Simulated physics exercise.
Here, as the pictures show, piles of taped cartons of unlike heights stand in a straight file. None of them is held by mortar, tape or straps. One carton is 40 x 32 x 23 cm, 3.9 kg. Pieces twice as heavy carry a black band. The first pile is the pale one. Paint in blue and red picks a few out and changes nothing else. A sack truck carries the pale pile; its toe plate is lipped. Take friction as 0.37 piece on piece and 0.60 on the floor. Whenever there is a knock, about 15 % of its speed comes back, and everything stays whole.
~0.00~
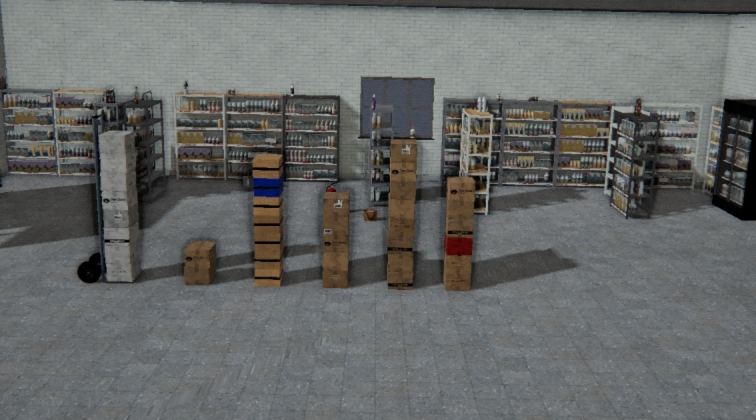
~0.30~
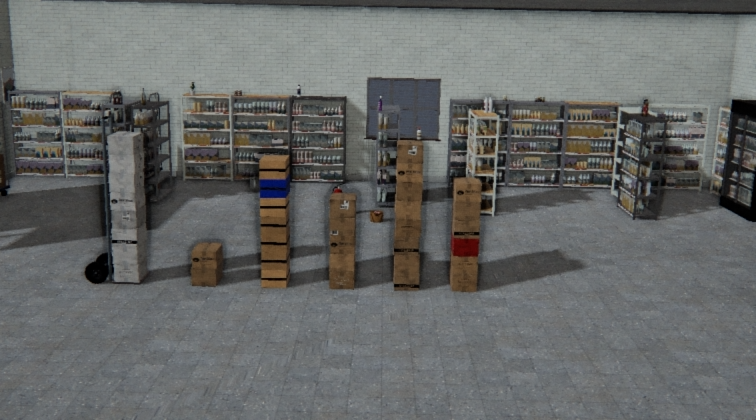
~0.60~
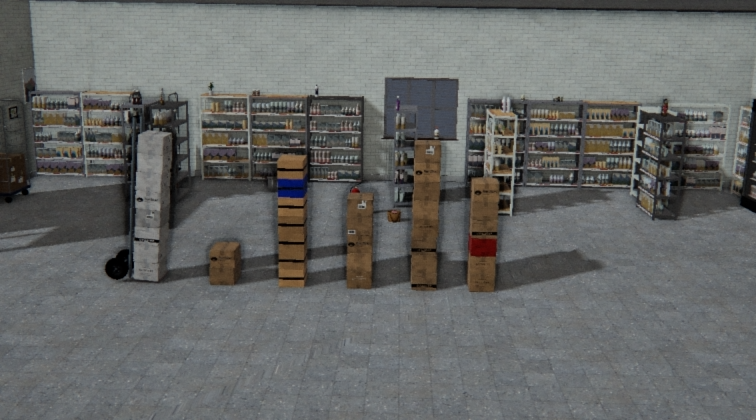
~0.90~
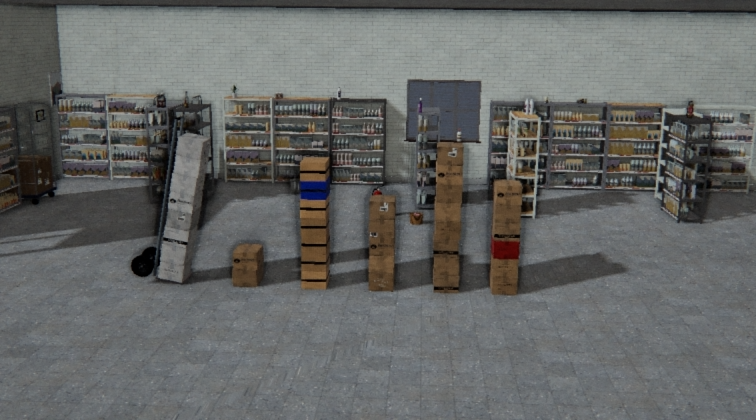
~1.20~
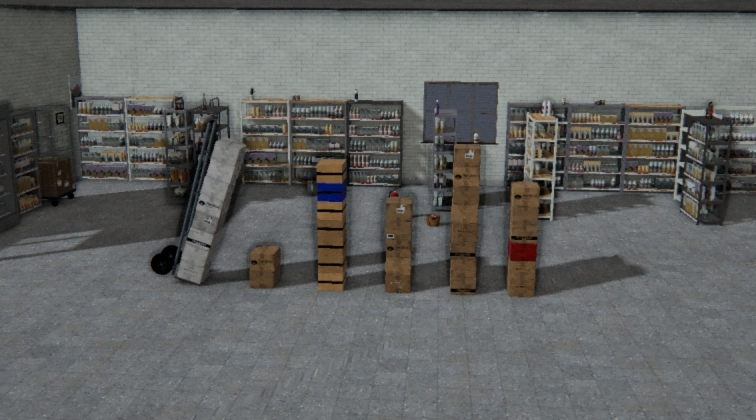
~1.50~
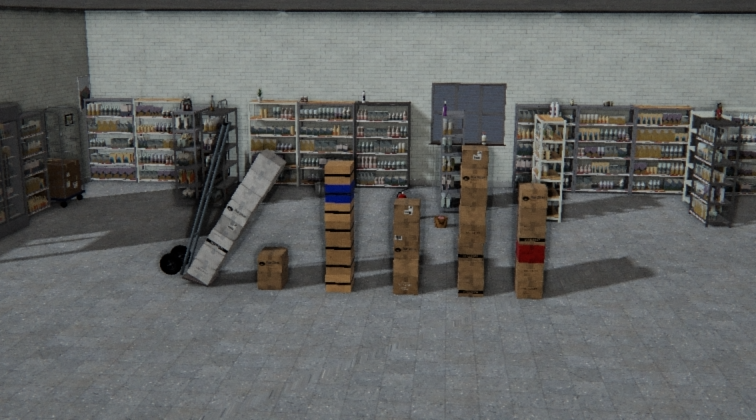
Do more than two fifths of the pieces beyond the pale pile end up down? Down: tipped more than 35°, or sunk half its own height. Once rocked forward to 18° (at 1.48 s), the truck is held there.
No.
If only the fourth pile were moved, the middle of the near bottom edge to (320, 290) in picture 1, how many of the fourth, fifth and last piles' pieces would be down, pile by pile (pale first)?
Then, pile by pile: Fourth 0, fifth 0, last 0.
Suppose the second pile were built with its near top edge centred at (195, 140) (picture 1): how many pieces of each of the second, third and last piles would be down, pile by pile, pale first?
Counts down - second: 7; third: 7; last: 6.
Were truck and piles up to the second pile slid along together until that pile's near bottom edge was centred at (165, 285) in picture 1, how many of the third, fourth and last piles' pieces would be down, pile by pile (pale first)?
Pile by pile, third 0, fourth 0, last 0.
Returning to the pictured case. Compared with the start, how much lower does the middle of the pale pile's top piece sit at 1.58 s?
Roughly 30 cm.
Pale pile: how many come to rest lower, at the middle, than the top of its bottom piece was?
Count: 3.
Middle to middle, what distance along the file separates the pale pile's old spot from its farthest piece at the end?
About 150 cm along.
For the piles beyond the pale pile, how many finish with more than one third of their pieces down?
All told, the figure is 0.
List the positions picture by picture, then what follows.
In the first frame (pixels give the middle of a visible side; the camera pans a little), truck frame (96, 151) 0° forward; red carton (460, 247); blue carton (266, 188); none of the others has stirred.
Truck frame (104, 152) 1° forward; red carton (466, 248), in the second frame.
Truck frame (134, 150) 5° forward, top of the pale pile leaning 5°; blue carton (291, 189); none of the others has stirred, in the third frame.
Truck frame (172, 152) 11° forward, top of the pale pile leaning 11°; red carton (506, 251); none of the others has stirred, in the fourth frame.
Truck frame (202, 154) 16° forward, top of the pale pile leaning 18°; red carton (524, 253); none of the others has stirred, in the fifth frame.
Truck frame (215, 156) 18° forward, top of the pale pile leaning 32°; blue carton (338, 194); red carton (532, 254); none of the others has stirred, in the sixth frame.
After 1.58 s, 8 of the pale pile down; none of the 28 other cartons down.
After 1.88 s, 8 of the pale pile down; none of the 28 other cartons down, 3 disturbed; blue carton 29 mm from its place.
After 2.26 s, 8 of the pale pile down; none of the 28 other cartons down, 7 disturbed; blue carton 9 cm from its place.
In the end (3.2 s), 8 of the pale pile down; none of the 28 other cartons down, 6 disturbed; blue carton 48 mm from its place; red carton unmoved. That is 0 per cent. From the last view, middles, blue carton near (344, 191), red carton near (530, 250).
